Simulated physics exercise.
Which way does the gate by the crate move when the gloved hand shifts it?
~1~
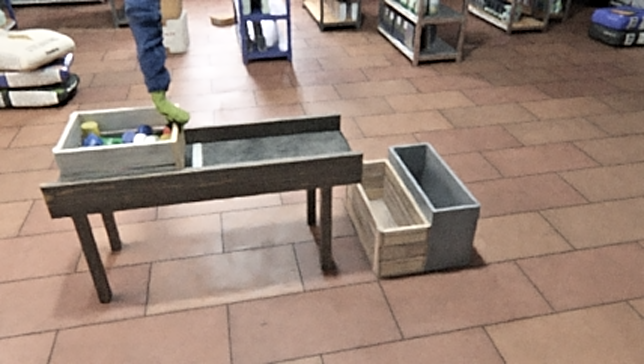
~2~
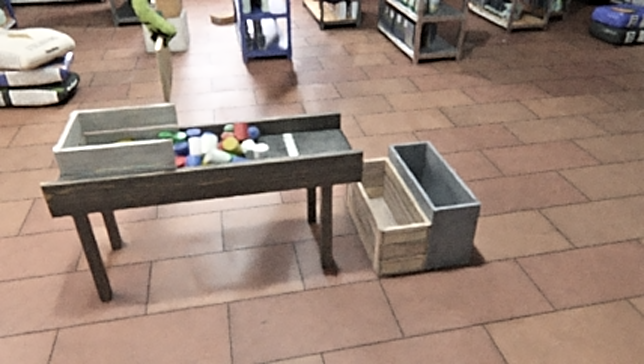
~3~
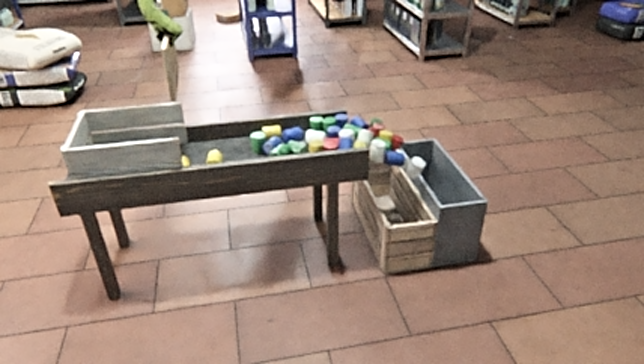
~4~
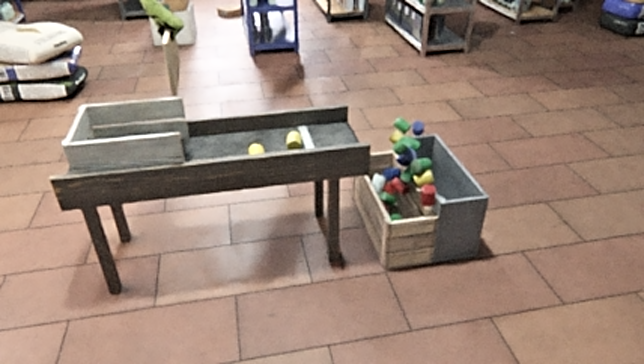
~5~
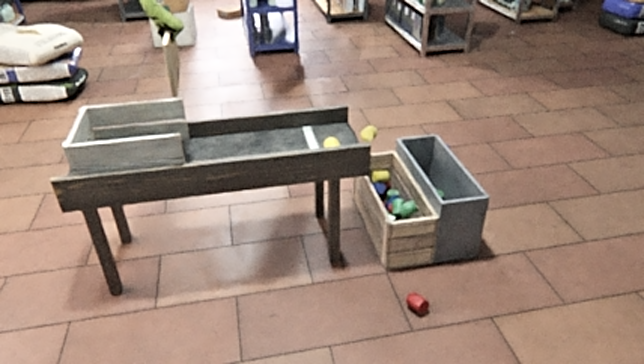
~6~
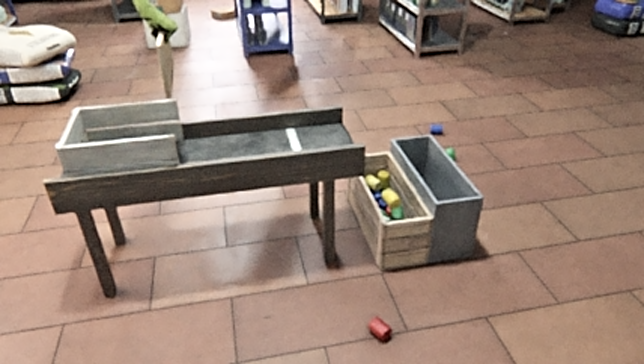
It moves up, lifted clear of the belt by the gloved hand.
